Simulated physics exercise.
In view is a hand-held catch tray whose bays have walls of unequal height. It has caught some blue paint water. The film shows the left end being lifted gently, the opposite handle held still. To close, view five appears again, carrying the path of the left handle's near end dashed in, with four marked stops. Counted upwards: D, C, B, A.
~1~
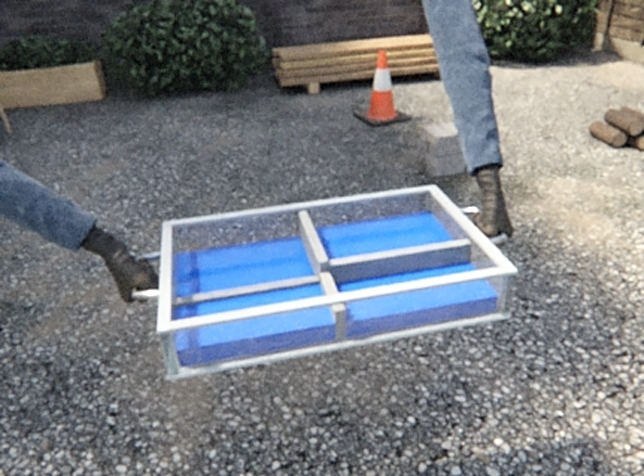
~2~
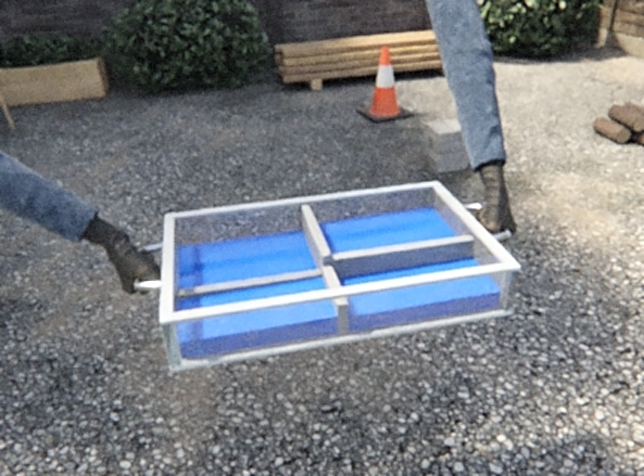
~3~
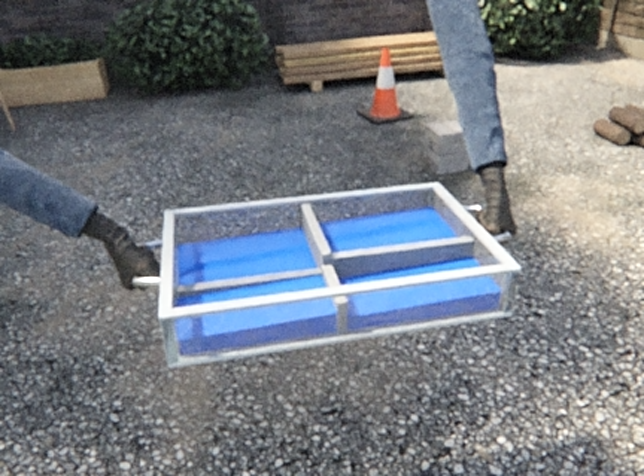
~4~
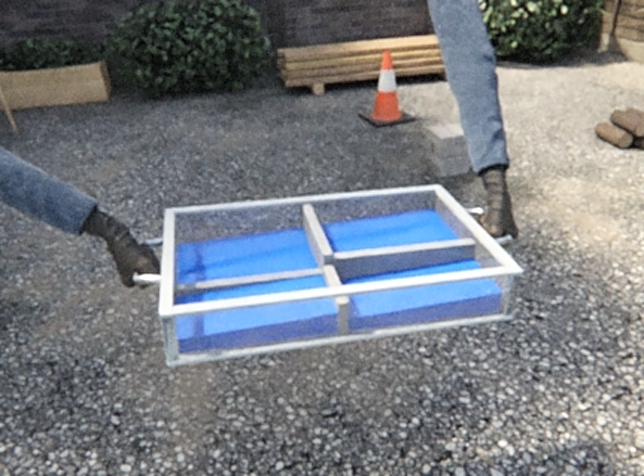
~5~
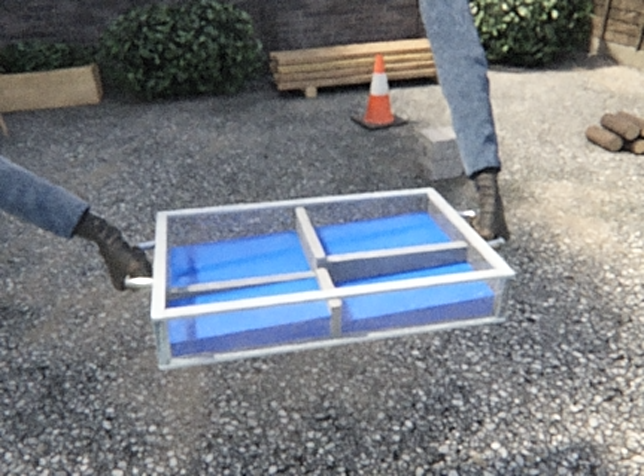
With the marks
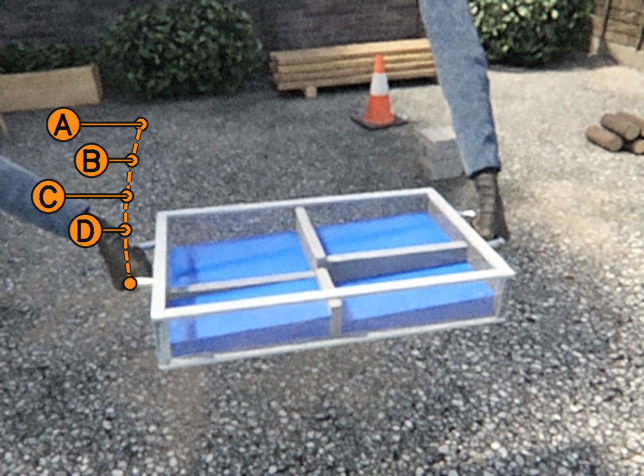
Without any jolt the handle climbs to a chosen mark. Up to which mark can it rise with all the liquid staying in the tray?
Go for C.
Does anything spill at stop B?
Yes, it does.
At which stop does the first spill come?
It is B.
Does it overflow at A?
Yes, it does.
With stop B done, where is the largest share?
The back right bay.
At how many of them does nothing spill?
Two of the four.
In orange, A at (141, 124); B at (131, 160); C at (126, 196); D at (125, 230).
Choosing A, about 29 % goes over the rim.
Choosing B, about 11 % goes over the rim.
Choosing C, nothing spills; the back right bay holds the most.
Choosing D, nothing spills; the back right bay holds the most.
